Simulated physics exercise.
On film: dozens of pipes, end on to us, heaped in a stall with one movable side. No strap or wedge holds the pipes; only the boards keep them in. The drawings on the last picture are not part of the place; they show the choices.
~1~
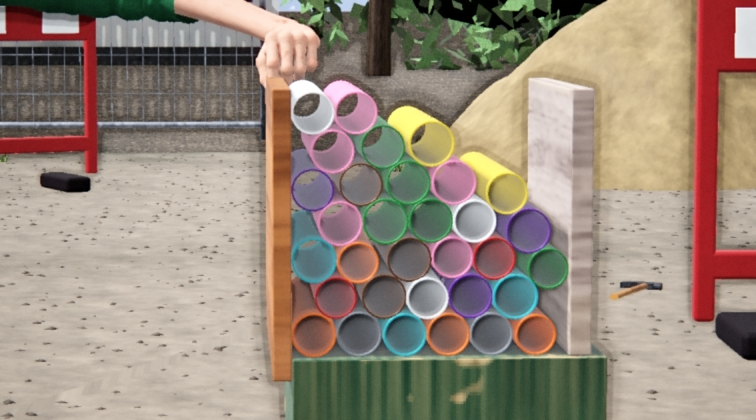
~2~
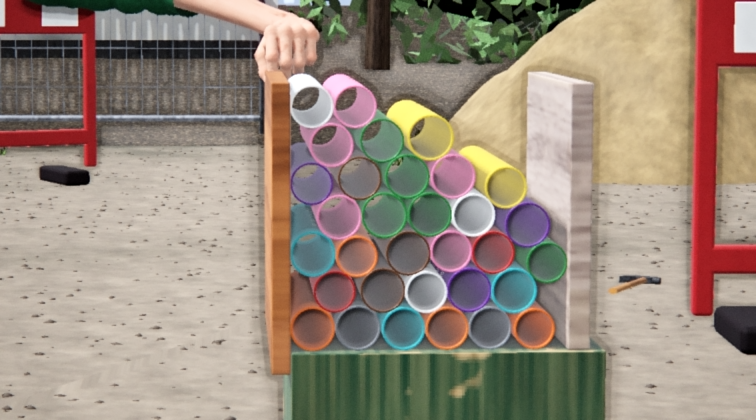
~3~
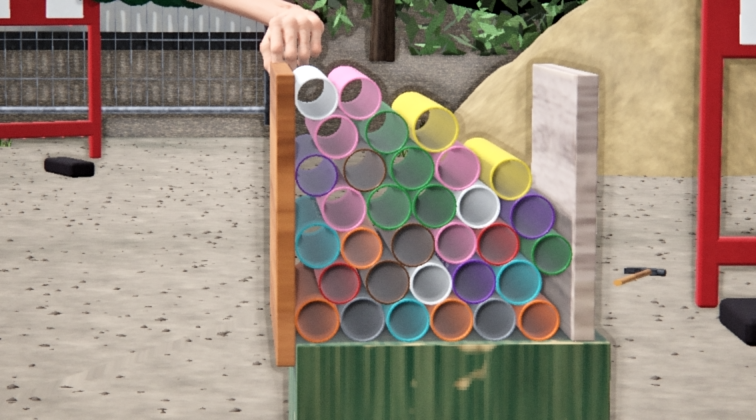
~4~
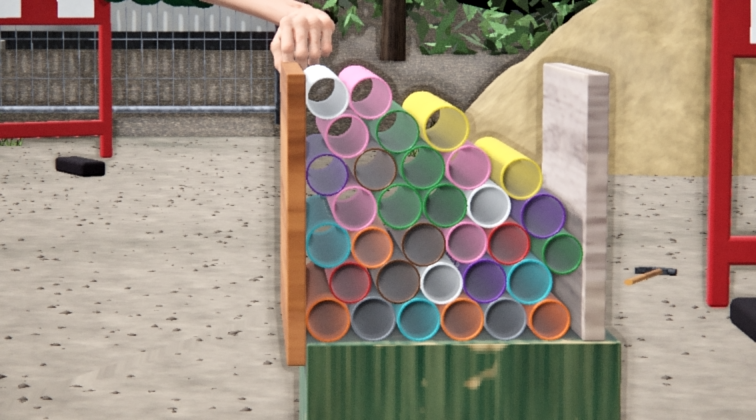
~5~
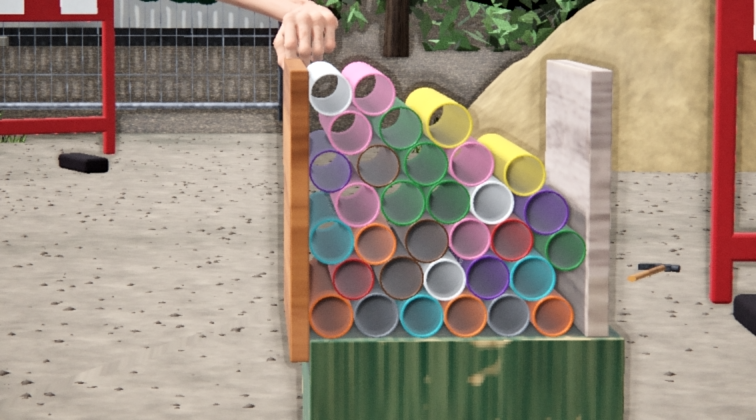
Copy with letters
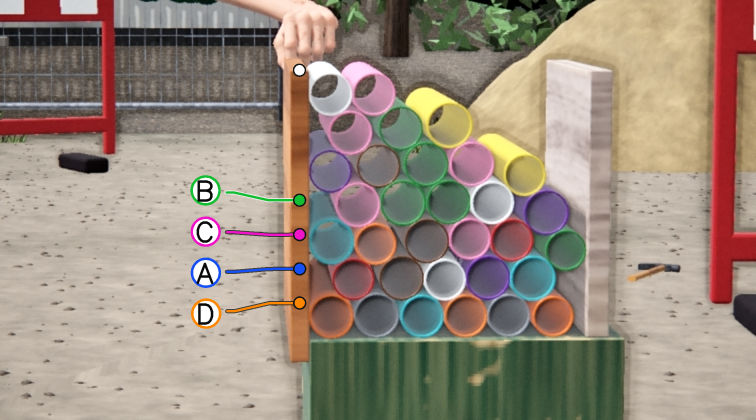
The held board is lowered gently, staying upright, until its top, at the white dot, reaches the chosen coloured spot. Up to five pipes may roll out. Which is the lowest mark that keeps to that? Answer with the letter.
The lowest mark that will do is A.
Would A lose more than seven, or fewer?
It loses fewer than seven.
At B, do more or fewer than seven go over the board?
It loses fewer than seven.
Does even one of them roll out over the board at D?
Yes.
On the marked copy, A at (300, 269); B at (300, 200); C at (300, 234); D at (300, 303); the white dot at (300, 70).
Following A. Soon after the start, top of the board (309, 154).
Later, top of the board (309, 248).
In the end, top of the board (309, 267), four out over the board.
As for the rest, B one out over the board; C four out over the board; D more than five out over the board.
